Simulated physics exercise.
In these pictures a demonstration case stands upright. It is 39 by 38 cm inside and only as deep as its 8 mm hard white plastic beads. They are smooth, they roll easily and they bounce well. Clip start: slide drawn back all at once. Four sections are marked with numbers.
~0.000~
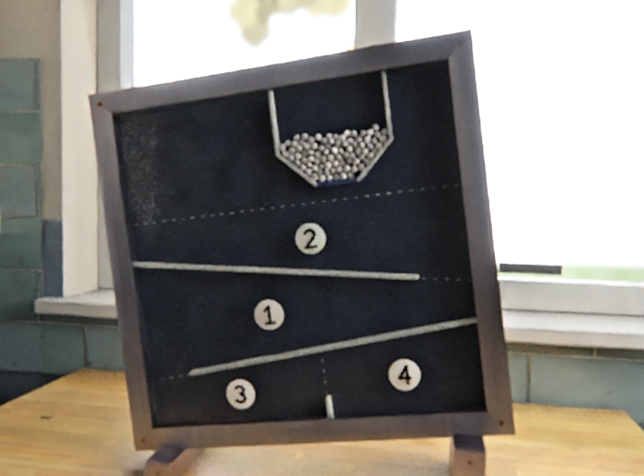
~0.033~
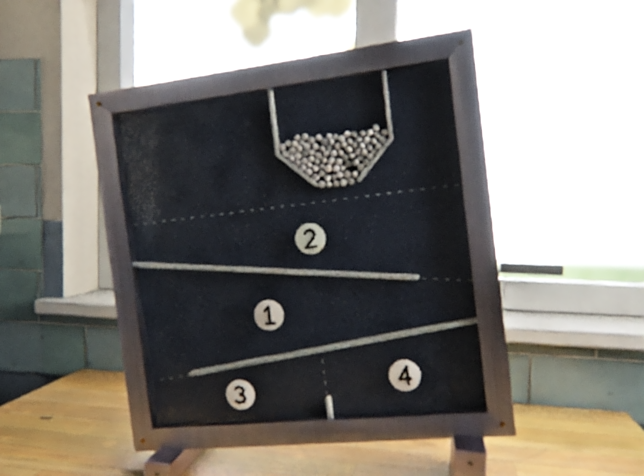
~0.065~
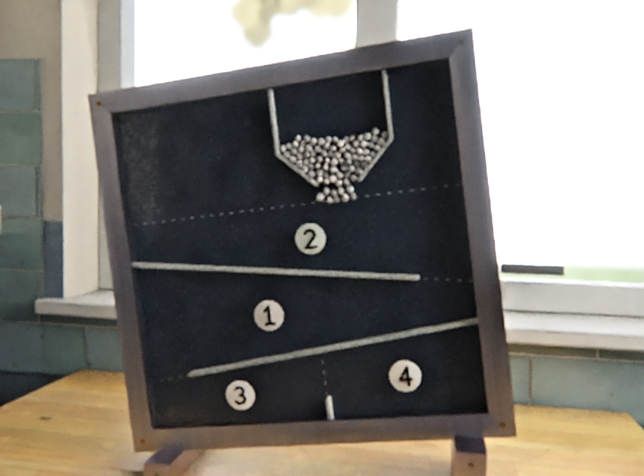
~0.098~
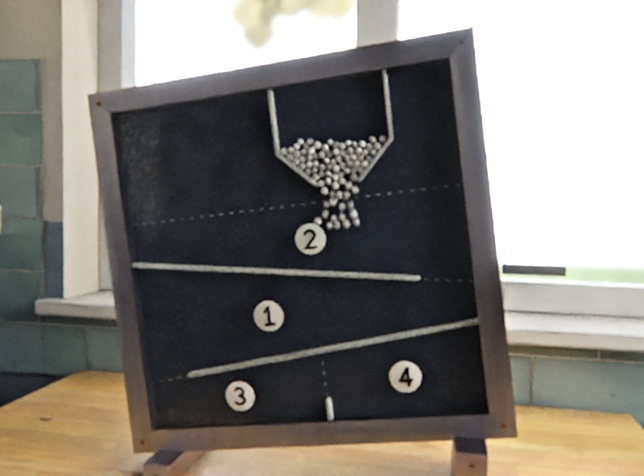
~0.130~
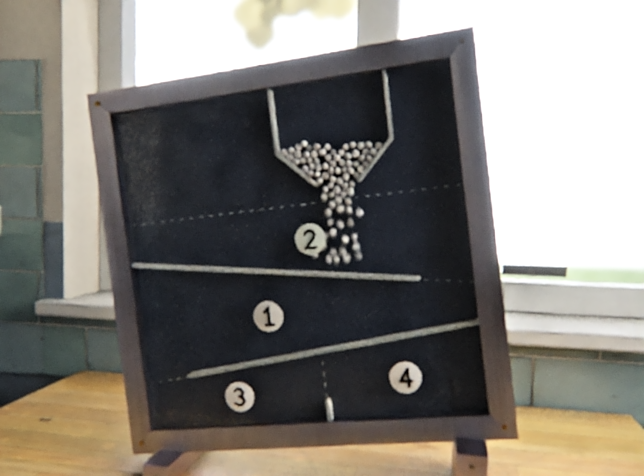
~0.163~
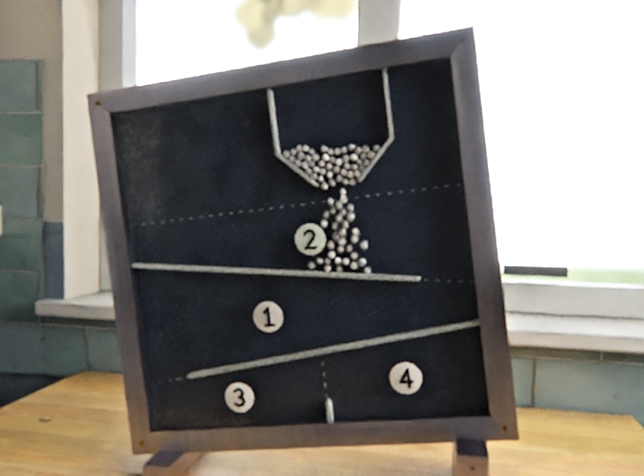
A tilted, dark framed board held a funnel full of small pale beads, which began pouring out through the bottom, dropped past the number two, and gathered on the upper sloping ledge.
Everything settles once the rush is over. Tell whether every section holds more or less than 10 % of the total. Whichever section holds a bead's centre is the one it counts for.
No. 1 - less; 2 - more; 3 - more; 4 - less.
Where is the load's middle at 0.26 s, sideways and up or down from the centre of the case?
Some 5 cm right and 3 cm above.
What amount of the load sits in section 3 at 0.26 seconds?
The share there is close to 0 per cent.
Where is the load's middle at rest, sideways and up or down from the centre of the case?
It lies close to 5 centimetres left and 8 centimetres below.
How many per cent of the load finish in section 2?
Estimated share there: Roughly 60 per cent.
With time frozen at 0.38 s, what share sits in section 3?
About 0 percent of the load.
After 0.26 s, the beads' middle is 5 cm right of and 3 cm above the centre; no. 2, 70 %.
After 0.38 s, the beads' middle is 6 cm right of and level with the centre; no. 1, 10 %, no. 2, 90 %.
After 0.61 s, the beads' middle is 5 cm right of and 3 cm below the centre; no. 1, 35 %, no. 2, 65 %.
All still by 2.3 s, no. 1, 0 %, no. 2, 60 %, no. 3, 40 %, no. 4, 0 %.
